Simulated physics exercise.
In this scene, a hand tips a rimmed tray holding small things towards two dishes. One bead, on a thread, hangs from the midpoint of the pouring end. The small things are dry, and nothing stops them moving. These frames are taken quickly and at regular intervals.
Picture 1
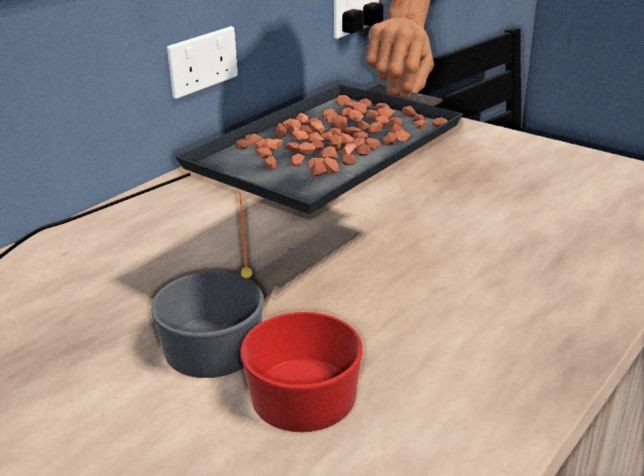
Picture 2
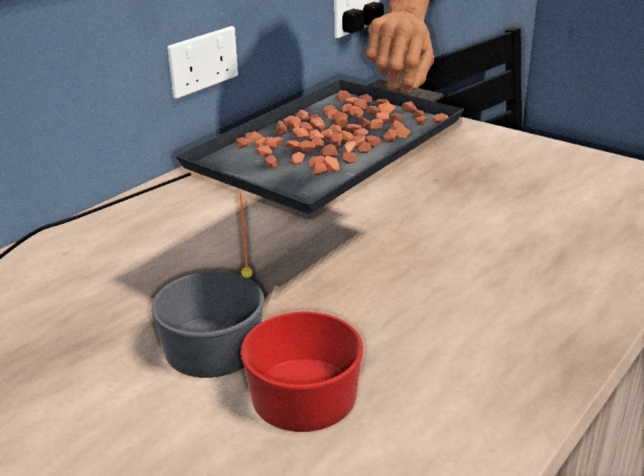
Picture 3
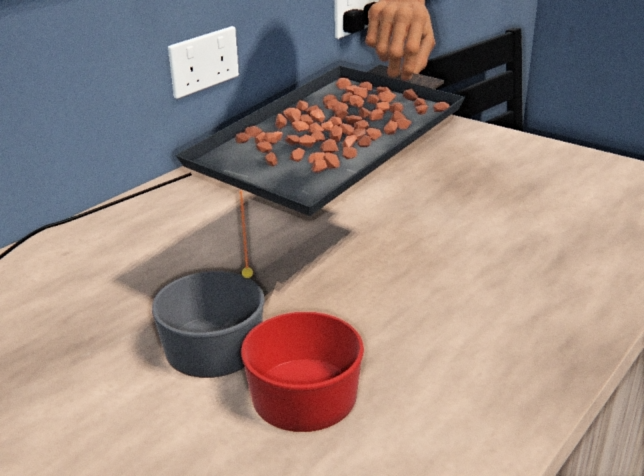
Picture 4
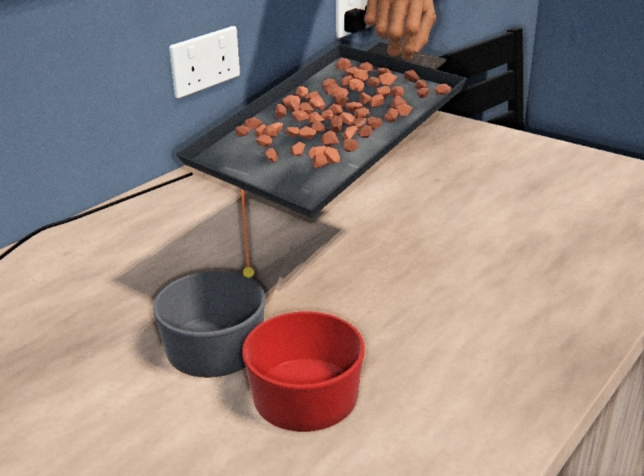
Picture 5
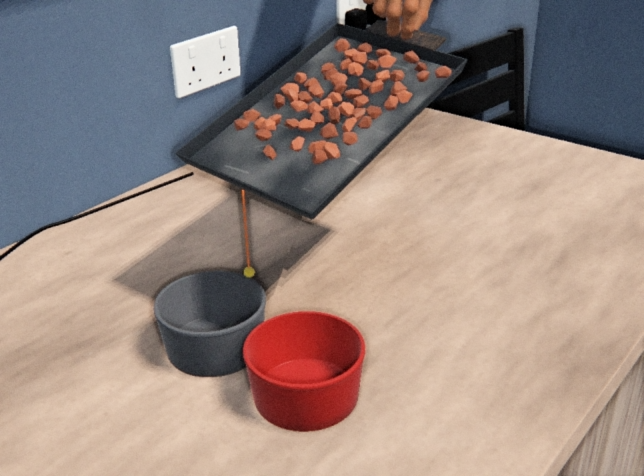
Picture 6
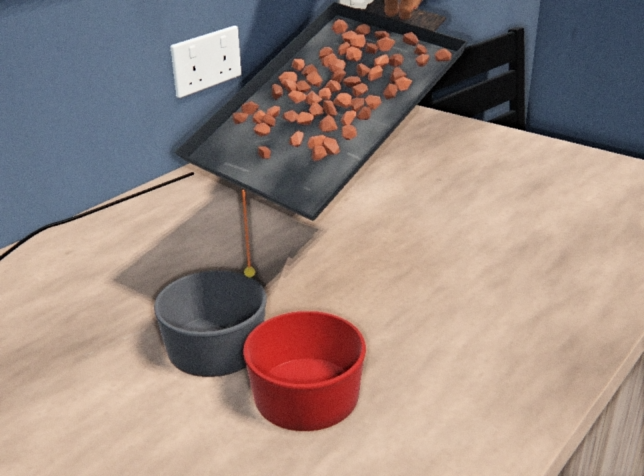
At first, a hand holds a dark rimmed tray of reddish-brown chunks nearly level above a grey dish and a red dish, a yellow bead hanging from its near edge. Then the hand raises the far end, steepening the tray steadily, while the near edge dips slightly towards its right corner.
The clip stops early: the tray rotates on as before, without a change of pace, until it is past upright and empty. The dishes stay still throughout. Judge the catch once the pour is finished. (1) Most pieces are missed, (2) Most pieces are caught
2, most pieces are caught.
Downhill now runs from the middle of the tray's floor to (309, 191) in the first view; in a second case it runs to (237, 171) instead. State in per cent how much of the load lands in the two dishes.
First case: 80 %; second case: 40 %.
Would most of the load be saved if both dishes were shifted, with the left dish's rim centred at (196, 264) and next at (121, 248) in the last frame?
Result - try one, below the halfway mark; try two, below the halfway mark.
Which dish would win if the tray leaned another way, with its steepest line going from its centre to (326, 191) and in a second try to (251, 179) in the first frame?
First the right dish, then the left-hand dish.
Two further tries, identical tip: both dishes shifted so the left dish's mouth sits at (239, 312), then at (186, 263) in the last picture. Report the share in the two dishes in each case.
Near 70 % and 30 %.
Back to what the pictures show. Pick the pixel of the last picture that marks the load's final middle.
Roughly pixel (285, 390).
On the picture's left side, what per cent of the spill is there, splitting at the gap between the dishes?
My estimate is some 50 per cent.
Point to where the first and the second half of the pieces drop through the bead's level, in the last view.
(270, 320) first, (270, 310) later.
Soon, tray tipped steeply; most on the tray; a stray few in the right dish; a stray few in the left dish; about a quarter in the air.
A while on, tray tipped past a quarter turn; about half in the right dish; about a quarter in the left dish; about a quarter outside both; a stray few in the air.
Towards the end, tray tipped past a quarter turn; about two thirds in the right dish; about a quarter in the left dish; about a quarter outside both.
Finally, tray tipped past a quarter turn; about two thirds in the right dish; about a quarter in the left dish; about a quarter outside both.
